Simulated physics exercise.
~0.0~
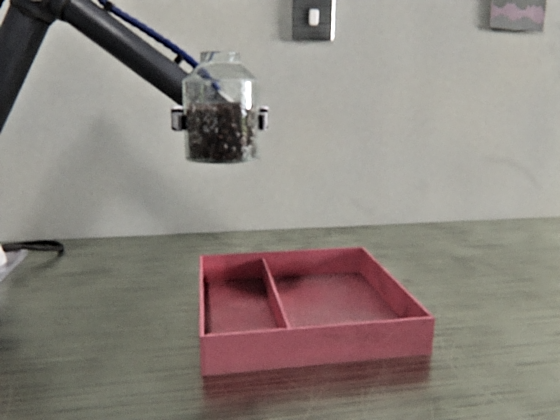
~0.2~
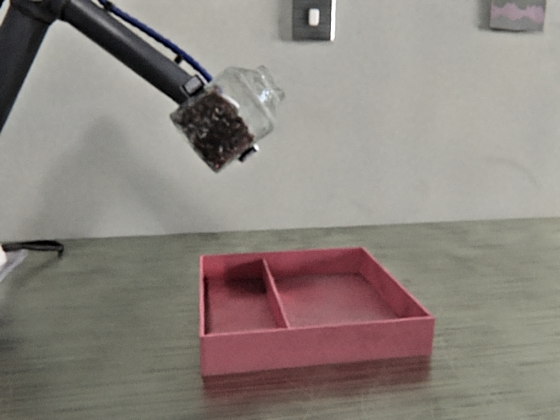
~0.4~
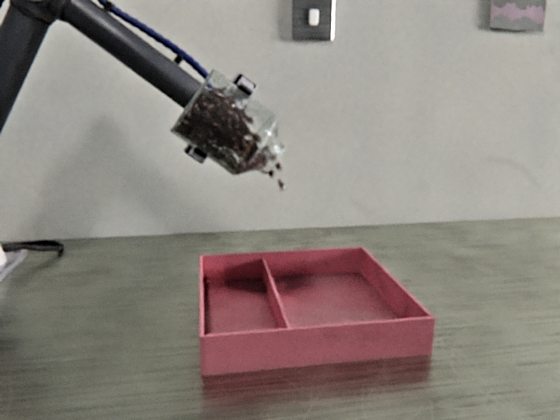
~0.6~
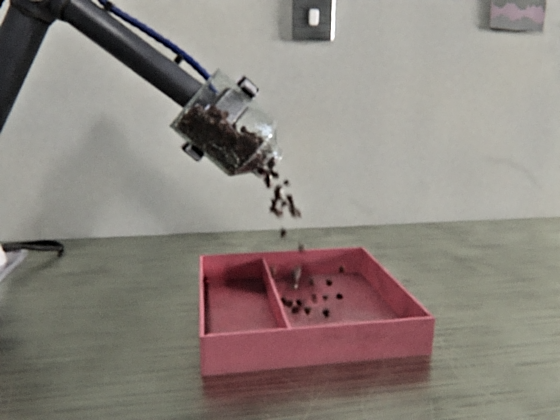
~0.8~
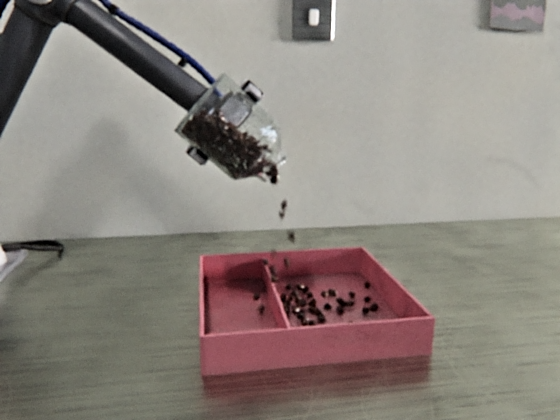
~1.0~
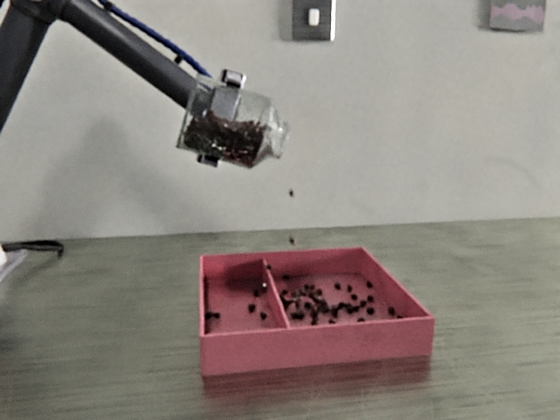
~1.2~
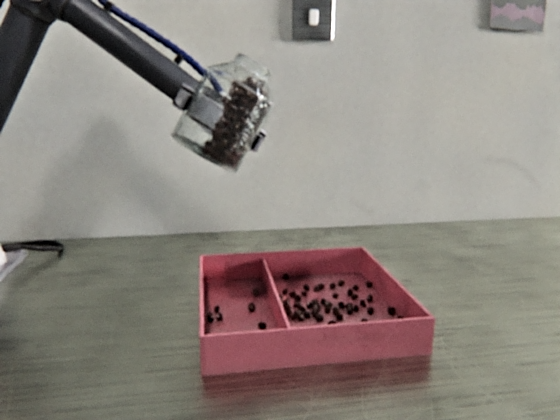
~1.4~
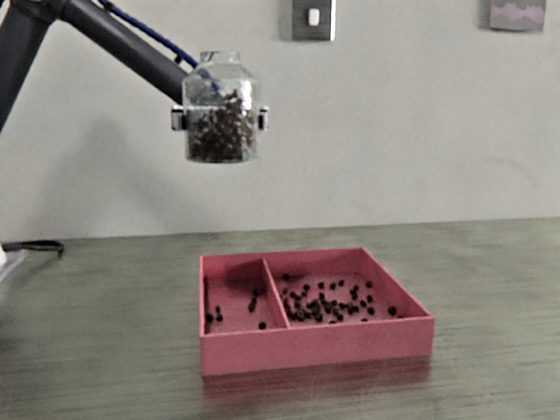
A robot arm tips a jar, spills some dark beans into a divided red tray, and rights it.
